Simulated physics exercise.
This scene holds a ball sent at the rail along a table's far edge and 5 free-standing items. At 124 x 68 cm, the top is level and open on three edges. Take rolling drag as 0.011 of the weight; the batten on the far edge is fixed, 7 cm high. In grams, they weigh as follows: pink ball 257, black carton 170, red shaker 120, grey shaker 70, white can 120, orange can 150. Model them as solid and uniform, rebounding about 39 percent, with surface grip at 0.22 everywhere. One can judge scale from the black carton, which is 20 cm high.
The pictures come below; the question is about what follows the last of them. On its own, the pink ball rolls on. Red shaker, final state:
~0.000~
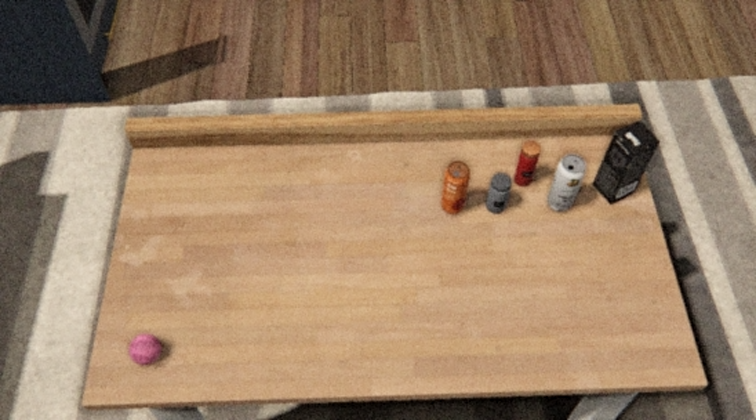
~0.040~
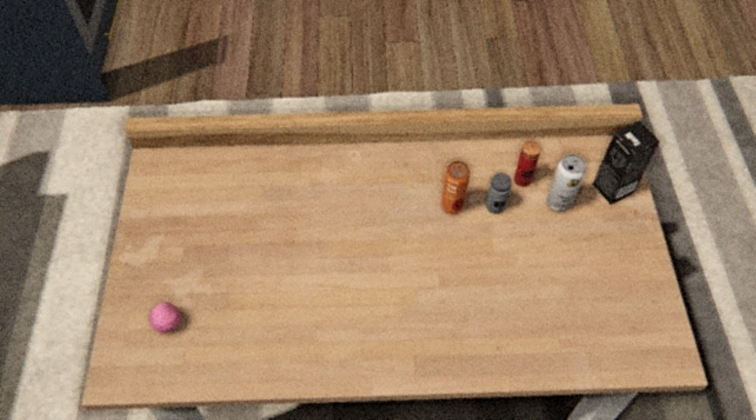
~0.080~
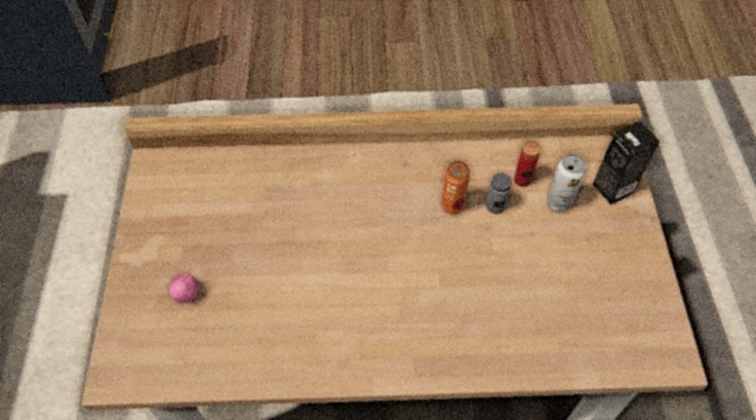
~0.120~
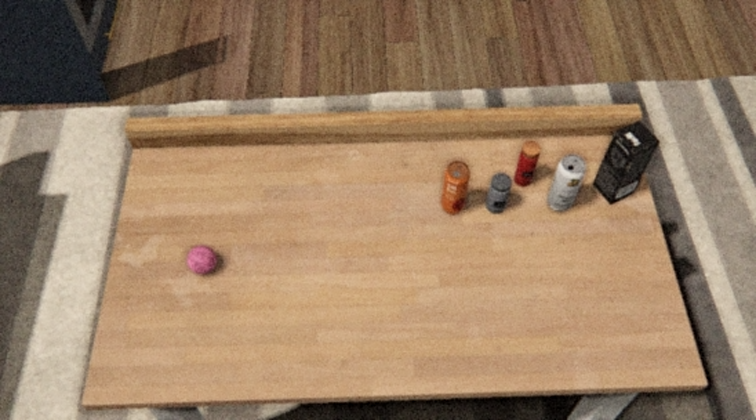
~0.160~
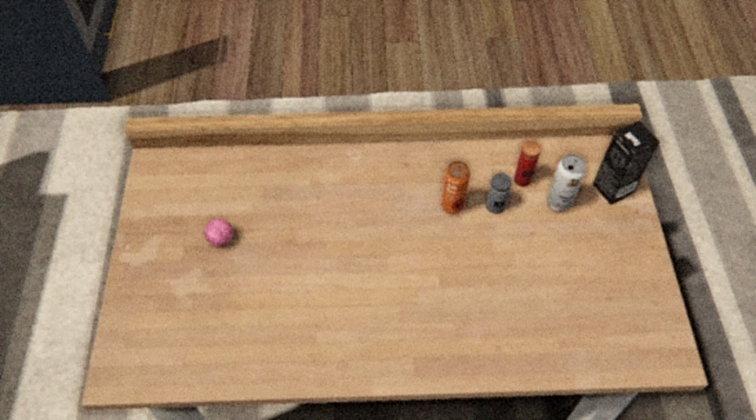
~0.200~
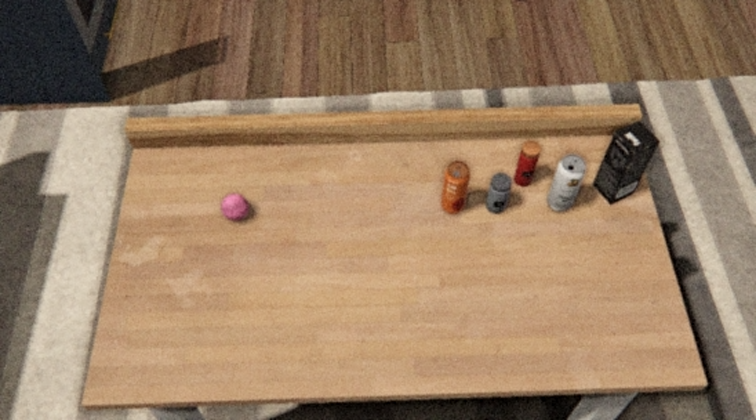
Upright.
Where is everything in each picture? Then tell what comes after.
In the first frame, pink ball (145, 349); red shaker (527, 164).
In the second frame, pink ball (165, 318); white can (566, 184).
In the third frame, pink ball (184, 288); black carton (624, 164).
In the fourth frame, pink ball (202, 260); white can (566, 184).
In the fifth frame, pink ball (219, 233); black carton (624, 164).
In the sixth frame, pink ball (235, 207); red shaker (527, 164).
After 0.90 s, pink ball near (421, 201).
After 2.10 s, pink ball near (586, 290); orange can slid 5 cm.
By the end (3.5 s), not toppled but over 4 cm from the start, orange can; the other 4 in place, give or take 4 cm. Seen from the same camera at the end, red shaker near (527, 164).
